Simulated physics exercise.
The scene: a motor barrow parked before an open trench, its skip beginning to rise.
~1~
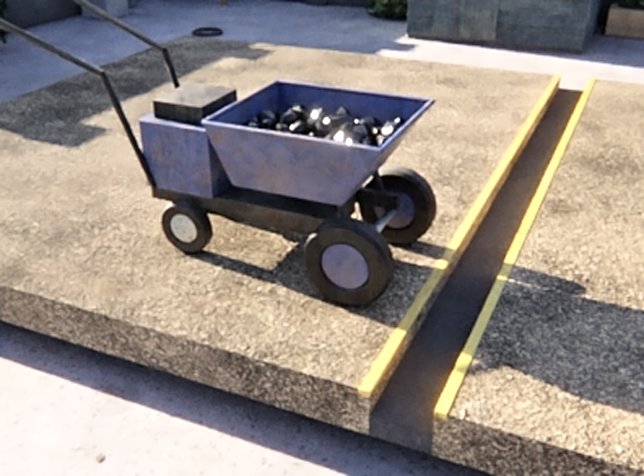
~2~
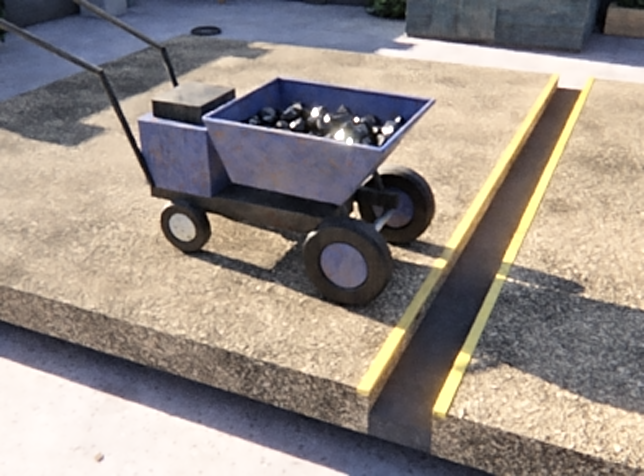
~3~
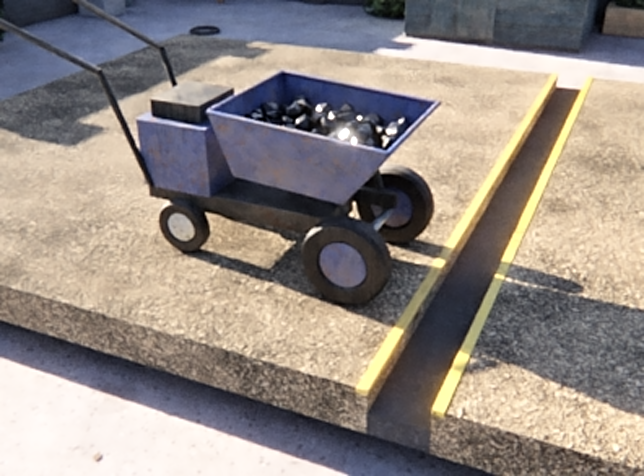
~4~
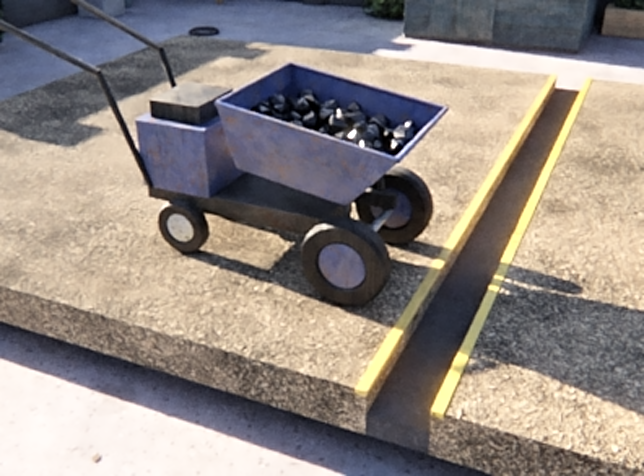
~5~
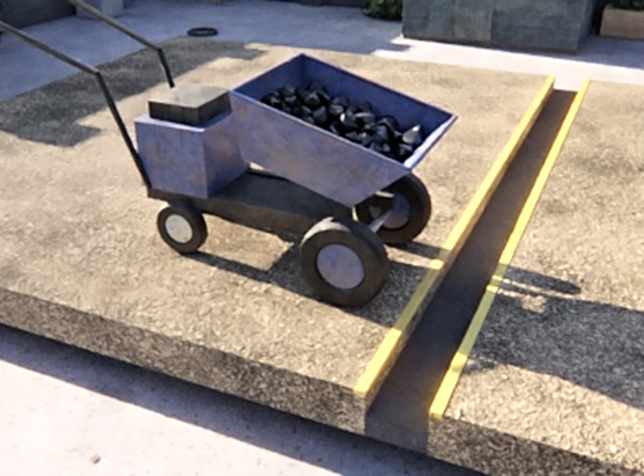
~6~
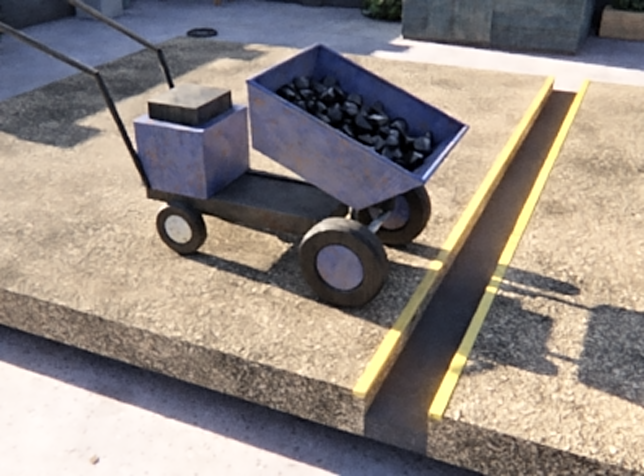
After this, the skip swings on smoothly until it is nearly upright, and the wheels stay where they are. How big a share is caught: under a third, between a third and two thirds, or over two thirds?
It catches less than a third.
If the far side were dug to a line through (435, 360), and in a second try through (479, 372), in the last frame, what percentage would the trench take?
The first gives 0 %, the second 30 %.
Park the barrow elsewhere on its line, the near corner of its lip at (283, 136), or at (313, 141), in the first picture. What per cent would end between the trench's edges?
Near 60 % and 70 %.
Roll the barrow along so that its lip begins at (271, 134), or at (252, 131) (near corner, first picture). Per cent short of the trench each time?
Roughly 30 per cent, and 40 per cent.
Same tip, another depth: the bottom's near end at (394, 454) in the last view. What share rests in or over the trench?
Roughly 0 in a hundred.
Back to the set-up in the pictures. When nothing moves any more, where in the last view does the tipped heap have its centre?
Near (543, 305).
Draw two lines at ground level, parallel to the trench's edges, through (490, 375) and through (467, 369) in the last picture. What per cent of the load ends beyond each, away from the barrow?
Near 60 % and 70 %.
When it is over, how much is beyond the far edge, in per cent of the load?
Near 80 %.
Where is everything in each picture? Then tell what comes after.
The first picture shows lip of the skip at (381, 151), level; top of the load at (324, 131), lumps of coal; first edge of the trench at (391, 346); far edge at (462, 365), the trench under half as wide as the skip, and shallow for its width.
The second picture shows lip of the skip at (382, 151), tipped barely; top of the load at (325, 129).
The third picture shows lip of the skip at (388, 154), tipped barely; top of the load at (320, 119).
The fourth picture shows lip of the skip at (398, 161), tipped a little; top of the load at (308, 120).
The fifth picture shows lip of the skip at (409, 170), tipped clearly; top of the load at (298, 115).
The sixth picture shows lip of the skip at (423, 183), tipped clearly; top of the load at (311, 109); first edge of the trench at (386, 347); far edge at (457, 366).
Soon, skip tipped steeply; all in the skip.
A while on, skip tipped right over; most in the skip; about a quarter beyond it; a stray few falling.
Towards the end, skip tipped right over; about a quarter in the skip; a stray few in or heaped over the trench; most beyond it.
Finally, skip tipped right over; about a quarter in the skip; a small part in or heaped over the trench; most beyond it.
